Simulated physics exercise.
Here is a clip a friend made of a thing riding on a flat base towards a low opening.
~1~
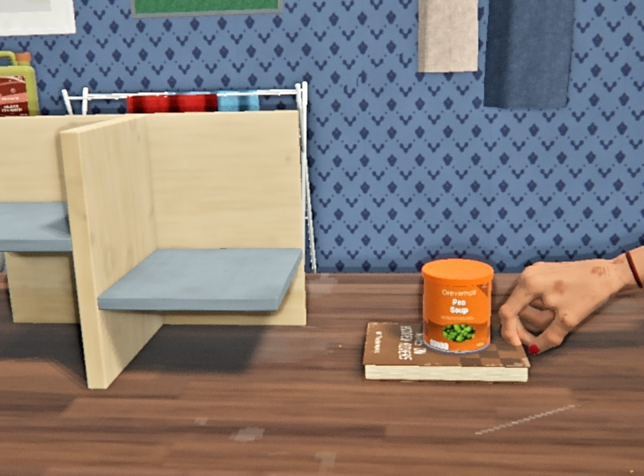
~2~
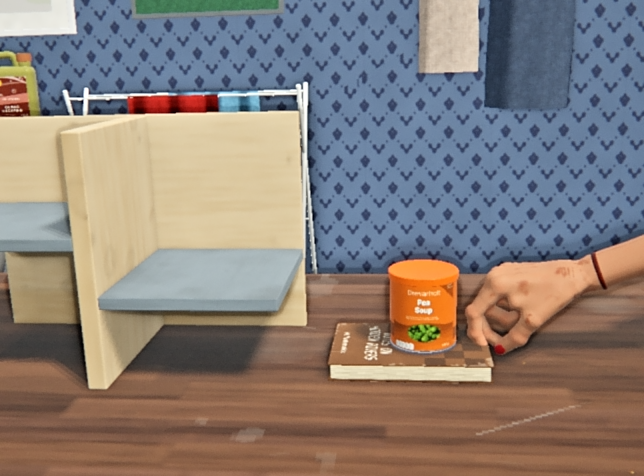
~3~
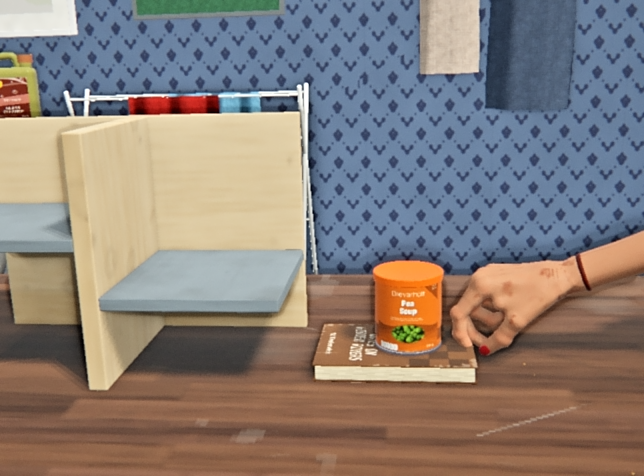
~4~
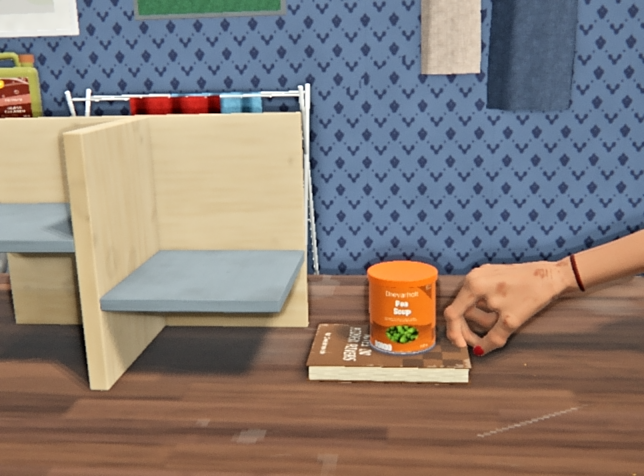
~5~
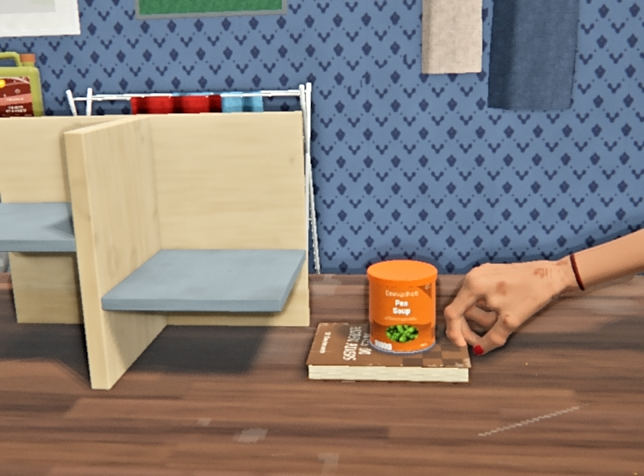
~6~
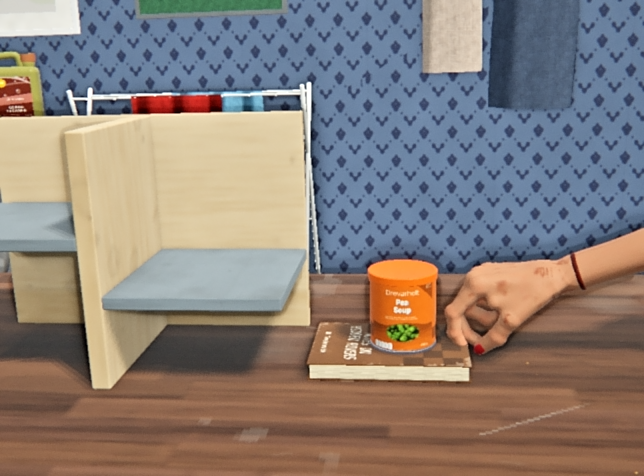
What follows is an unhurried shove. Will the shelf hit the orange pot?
A collision.
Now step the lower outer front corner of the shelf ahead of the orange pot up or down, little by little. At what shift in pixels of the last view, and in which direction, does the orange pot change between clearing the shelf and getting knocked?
You'd need to go up by roughly 16 pixels to hit the edge.
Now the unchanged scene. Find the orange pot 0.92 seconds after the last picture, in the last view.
Near (333, 306).
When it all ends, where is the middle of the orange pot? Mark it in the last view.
Look close to (321, 312) and you'll find its middle.
Then, 0.92 s after the last picture, orange pot riding along near (333, 306).
Then, 1.66 s after the last picture, orange pot tipped 13° from how it was near (325, 305).
Then, 1.84 s after the last picture, orange pot tipped 29° from how it was near (323, 311).
At rest, the orange pot gets scraped off its spot, near (322, 312).
